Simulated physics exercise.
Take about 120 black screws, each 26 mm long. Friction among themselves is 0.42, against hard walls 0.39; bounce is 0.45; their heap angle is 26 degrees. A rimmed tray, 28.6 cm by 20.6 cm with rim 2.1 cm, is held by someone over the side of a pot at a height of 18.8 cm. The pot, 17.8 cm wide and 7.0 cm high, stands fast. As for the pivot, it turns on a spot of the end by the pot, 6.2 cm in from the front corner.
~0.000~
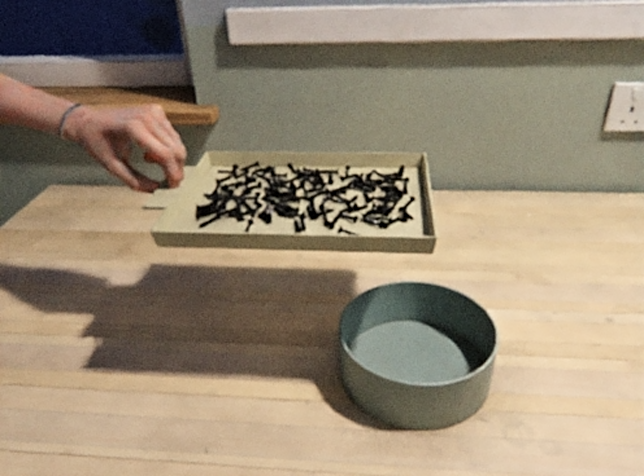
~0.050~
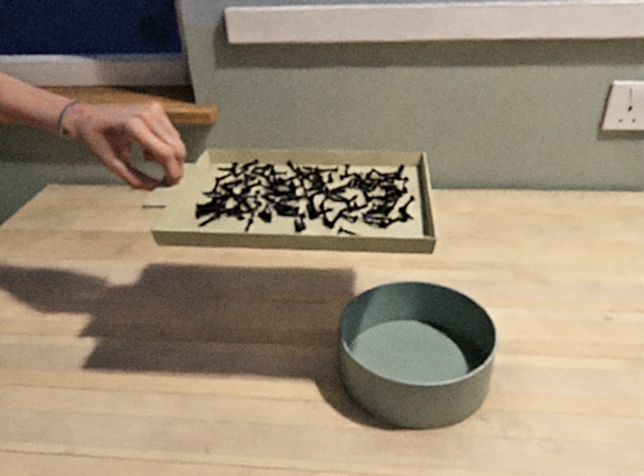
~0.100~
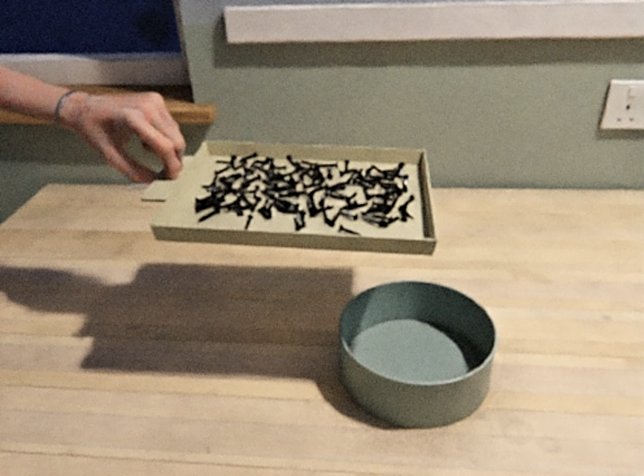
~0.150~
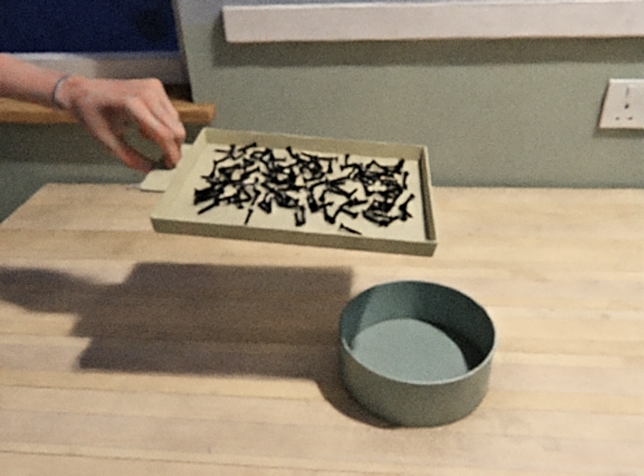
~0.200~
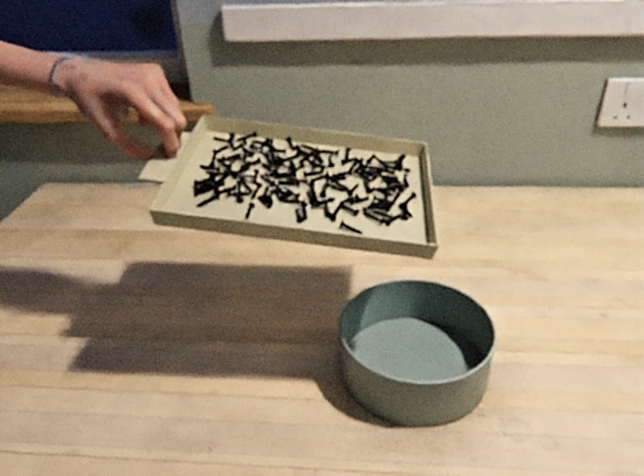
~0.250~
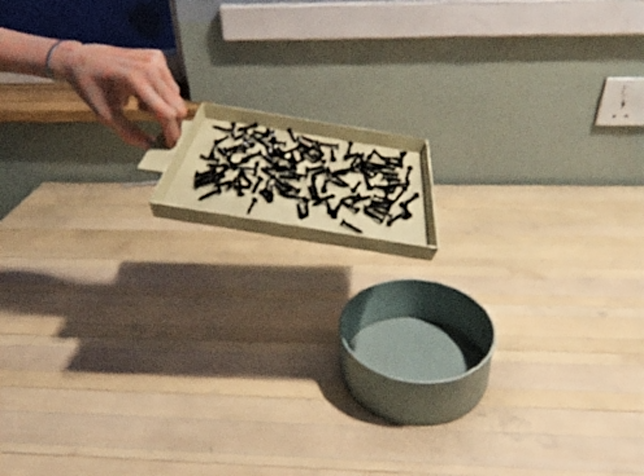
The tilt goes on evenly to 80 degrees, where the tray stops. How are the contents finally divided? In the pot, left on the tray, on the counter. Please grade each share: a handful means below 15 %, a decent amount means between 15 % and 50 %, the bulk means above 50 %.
Pot: The bulk, tray: A handful, counter: A handful.
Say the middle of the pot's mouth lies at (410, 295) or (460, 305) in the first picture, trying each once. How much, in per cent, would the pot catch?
20 % and 55 %.
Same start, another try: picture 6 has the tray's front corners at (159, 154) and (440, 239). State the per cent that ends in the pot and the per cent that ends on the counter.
Pot 20 % / counter 45 %.
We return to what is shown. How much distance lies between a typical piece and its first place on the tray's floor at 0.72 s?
Displacement on the tray: Roughly 10 cm.
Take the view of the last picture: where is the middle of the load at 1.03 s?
Roughly (426, 238).
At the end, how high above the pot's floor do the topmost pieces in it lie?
I'd put it at close to 2.5 centimetres.
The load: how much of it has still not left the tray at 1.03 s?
It comes to near 85 per cent.
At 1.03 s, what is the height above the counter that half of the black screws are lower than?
Height: Around 20 cm.
Then, at 0.72 s, tilt 45 degrees; the tray holds 100 %, the pot 0 %.
Then, at 1.03 s, tilt 66 degrees; the tray holds 85 %, the pot 5 %.
After 1.44 s, tilt 80 degrees; the tray holds 50 %, the pot 40 %.
In the end, at 3.2 s, pot 95 %, tray 5 %, counter 0 %.
